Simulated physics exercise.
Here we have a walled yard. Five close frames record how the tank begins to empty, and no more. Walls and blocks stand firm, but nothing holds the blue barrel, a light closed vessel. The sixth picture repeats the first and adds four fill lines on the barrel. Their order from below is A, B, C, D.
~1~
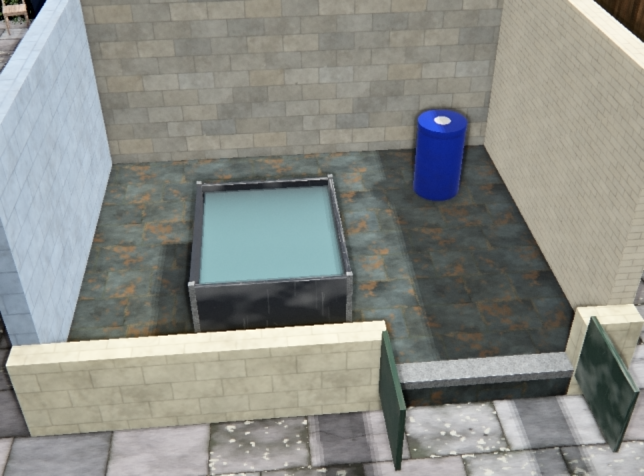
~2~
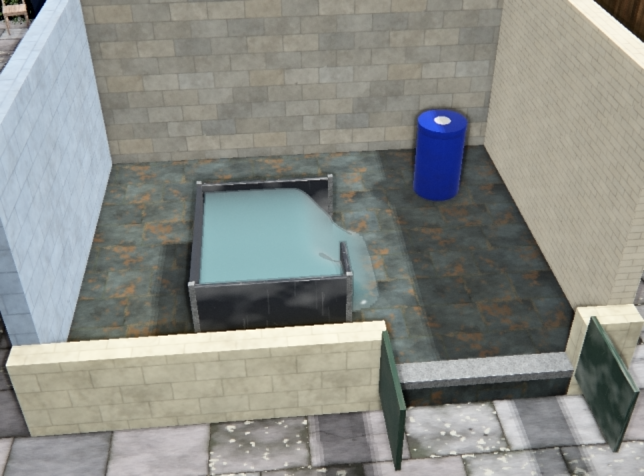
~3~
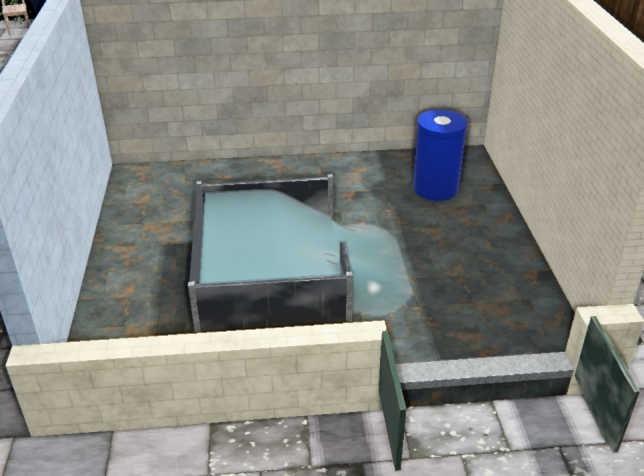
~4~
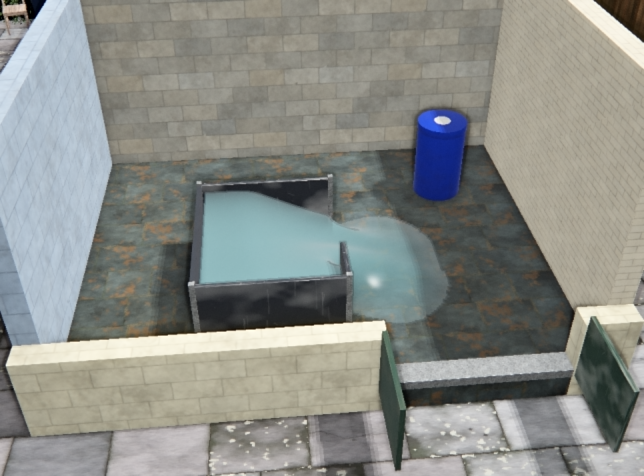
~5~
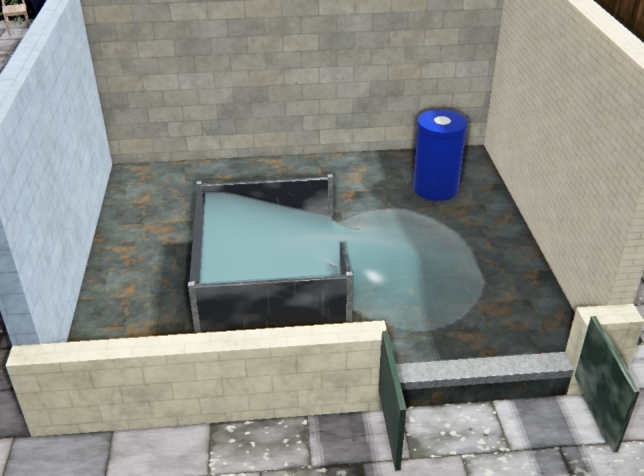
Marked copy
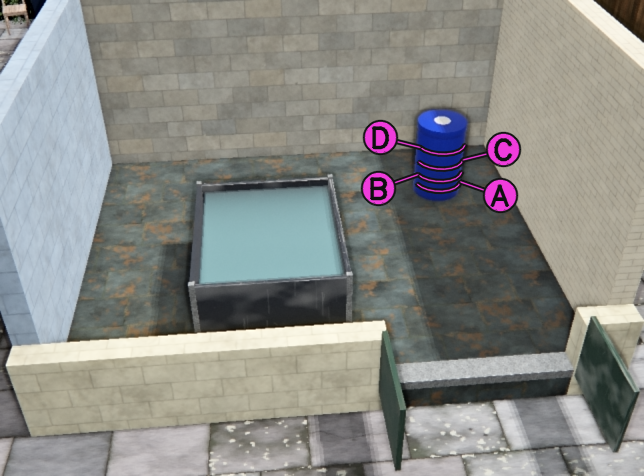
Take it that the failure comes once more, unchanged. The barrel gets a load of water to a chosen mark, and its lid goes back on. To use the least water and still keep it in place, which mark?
Line B.
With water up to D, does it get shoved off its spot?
No.
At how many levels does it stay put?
Three of the four.
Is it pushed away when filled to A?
Yes, that goes wrong.
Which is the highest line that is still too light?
Line A.
In magenta, A at (442, 191); B at (443, 181); C at (444, 169); D at (446, 154); from the bottom up A, B, C, D.
With A, it is pushed about its own width away.
With B, it does not move.
With C, it does not move.
With D, it does not move.
